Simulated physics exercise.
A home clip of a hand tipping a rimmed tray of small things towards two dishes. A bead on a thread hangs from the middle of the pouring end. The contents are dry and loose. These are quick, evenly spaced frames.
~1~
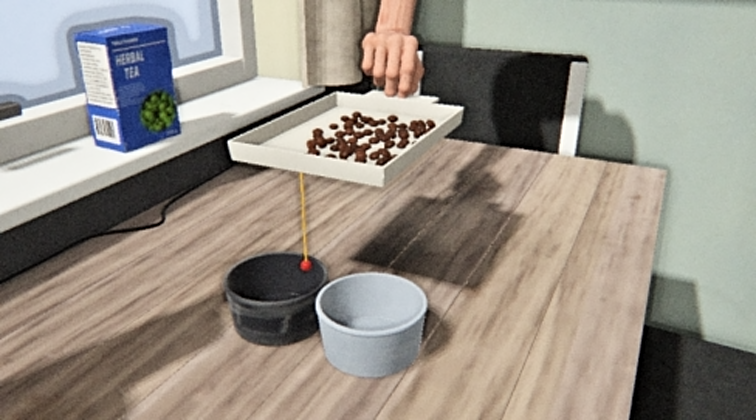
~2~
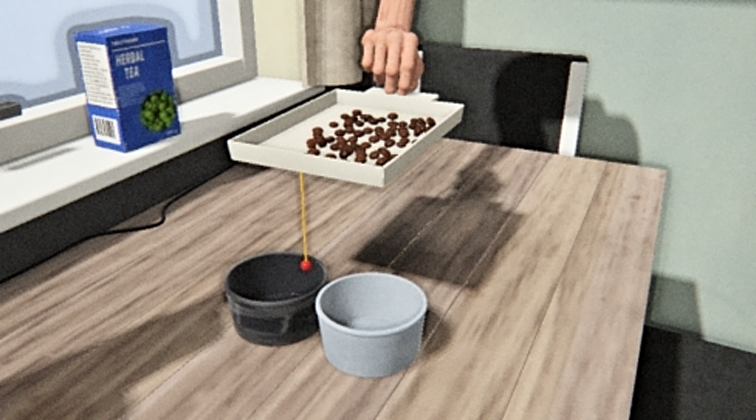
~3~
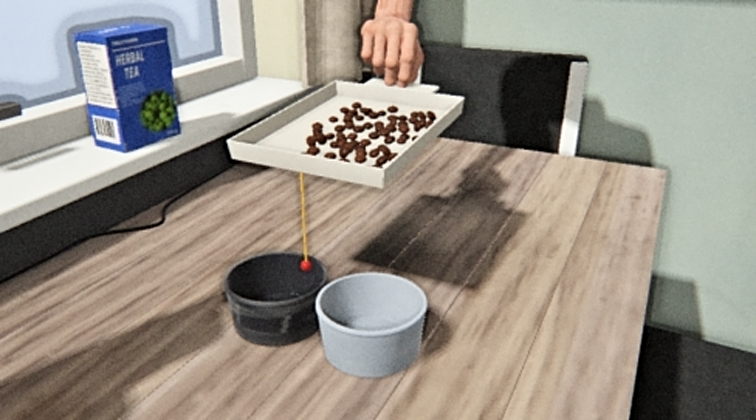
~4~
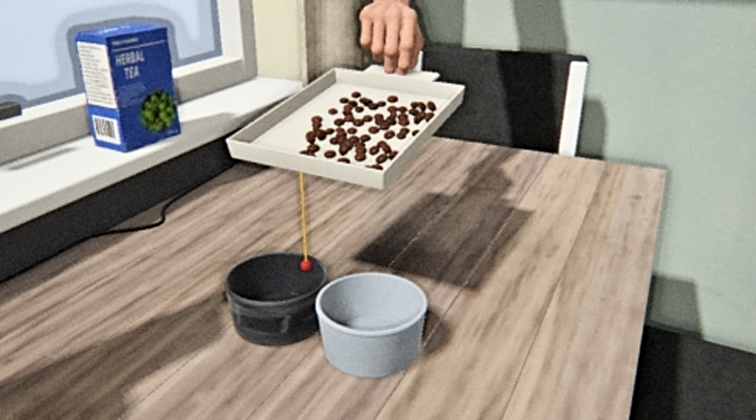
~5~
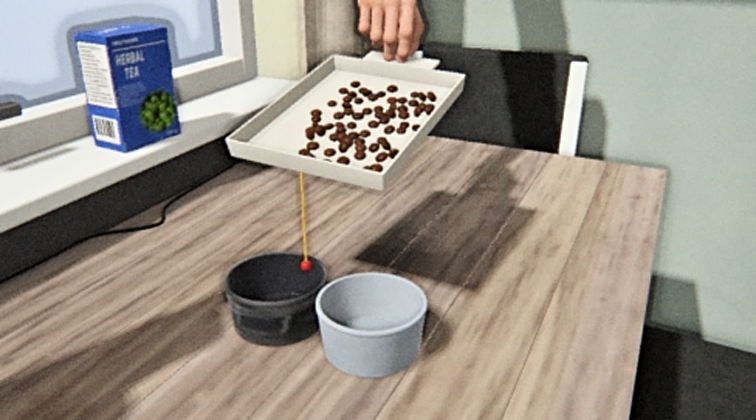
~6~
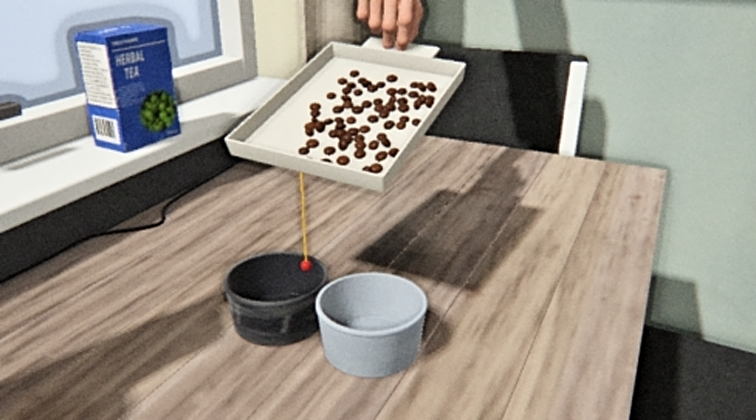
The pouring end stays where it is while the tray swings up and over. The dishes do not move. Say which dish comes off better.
Fuller: The right-hand dish.
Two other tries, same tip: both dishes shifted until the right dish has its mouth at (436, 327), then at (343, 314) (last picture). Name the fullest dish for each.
One: The dish on the left. Two: The right one.
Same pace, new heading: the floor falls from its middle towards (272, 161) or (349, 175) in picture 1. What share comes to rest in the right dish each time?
About 0 and 90 per cent.
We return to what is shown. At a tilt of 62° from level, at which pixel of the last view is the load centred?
At about (343, 147).
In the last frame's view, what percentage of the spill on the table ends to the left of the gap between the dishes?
Roughly 90 in a hundred.
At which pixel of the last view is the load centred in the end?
Around (358, 351).
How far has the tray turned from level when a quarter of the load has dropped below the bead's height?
At about 95°.
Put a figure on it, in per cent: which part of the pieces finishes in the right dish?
About 70 per cent.
Just after the last frame, tray tipped steeply; every one on the tray.
A moment on, tray tipped past a quarter turn; roughly a third on the tray; roughly a third in the right dish; about a tenth outside both; roughly a quarter in the air.
Further on, tray tipped past a quarter turn; roughly two thirds in the right dish; just a few in the left dish; roughly a quarter outside both.
When it is over, tray tipped past a quarter turn; roughly two thirds in the right dish; just a few in the left dish; roughly a quarter outside both.
